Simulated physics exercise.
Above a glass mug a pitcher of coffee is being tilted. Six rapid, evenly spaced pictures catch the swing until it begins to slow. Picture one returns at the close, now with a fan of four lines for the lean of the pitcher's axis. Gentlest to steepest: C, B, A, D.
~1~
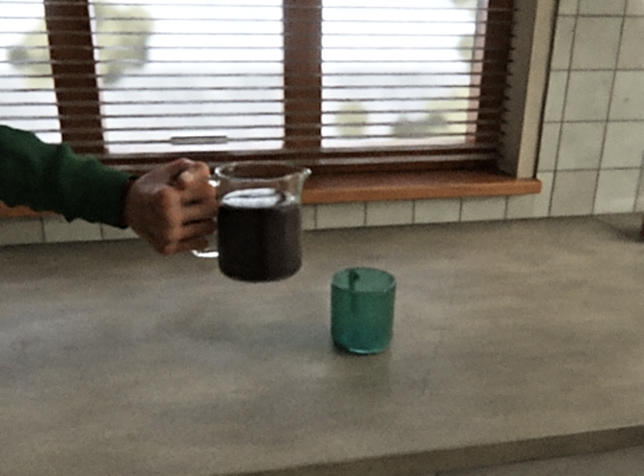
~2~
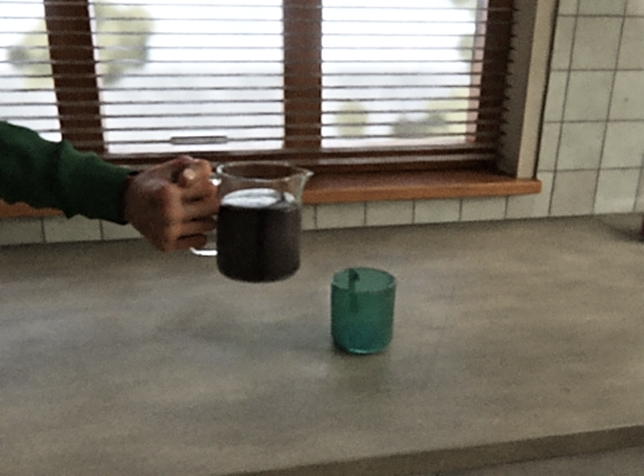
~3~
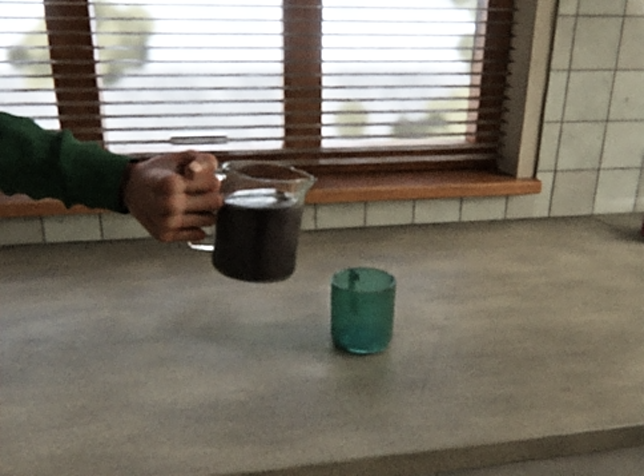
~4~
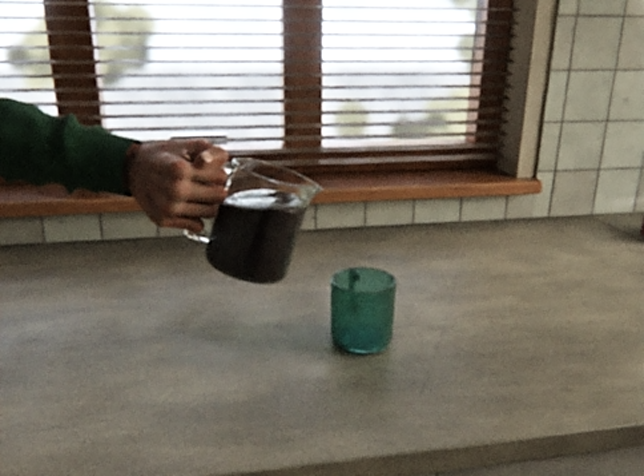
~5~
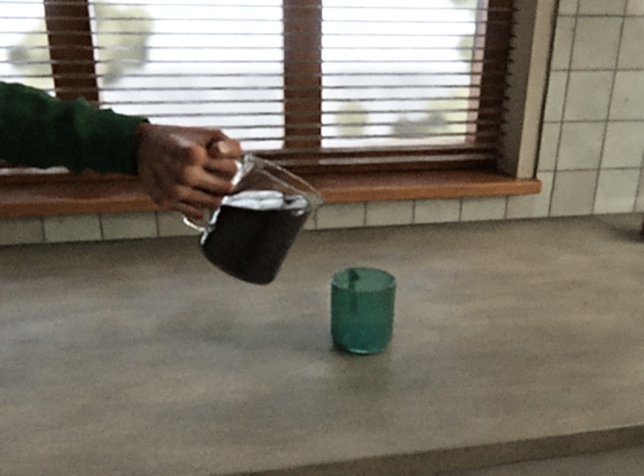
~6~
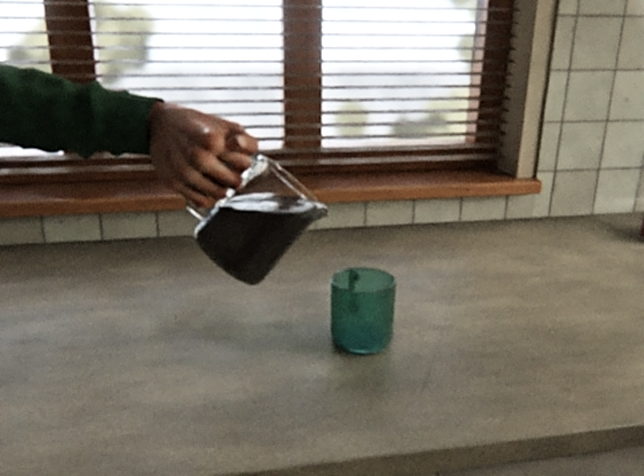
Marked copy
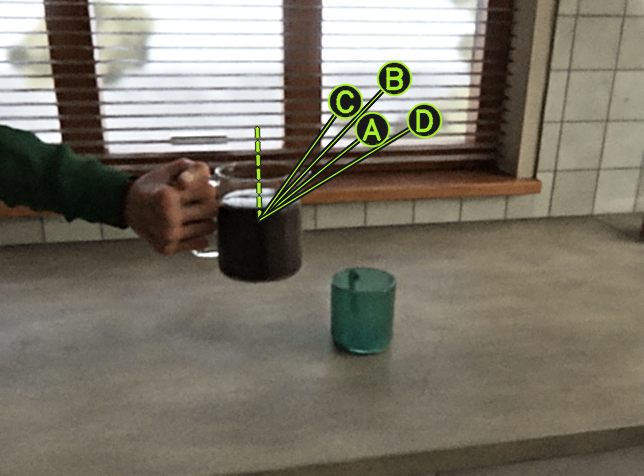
A hand in a dark green sleeve held a glass pitcher of coffee above a green glass mug on the counter, then tilted it steadily to the right, with no coffee leaving the lip.
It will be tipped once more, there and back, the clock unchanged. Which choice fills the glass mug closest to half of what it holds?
D is best.
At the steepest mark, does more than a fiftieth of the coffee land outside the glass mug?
No, it does not.
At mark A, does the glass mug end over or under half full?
Under.
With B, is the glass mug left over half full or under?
Under.
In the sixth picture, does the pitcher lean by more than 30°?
Yes, it does.
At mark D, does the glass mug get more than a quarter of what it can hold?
Yes, it does.
In lime, A at (359, 139); B at (383, 90); C at (335, 115); D at (409, 128).
Choosing A, the glass mug ends with about 27 % of what it can hold.
Choosing B, the glass mug ends with about 13 % of what it can hold.
Choosing C, the glass mug ends with about 3 % of what it can hold.
Choosing D, the glass mug ends with about 48 % of what it can hold.
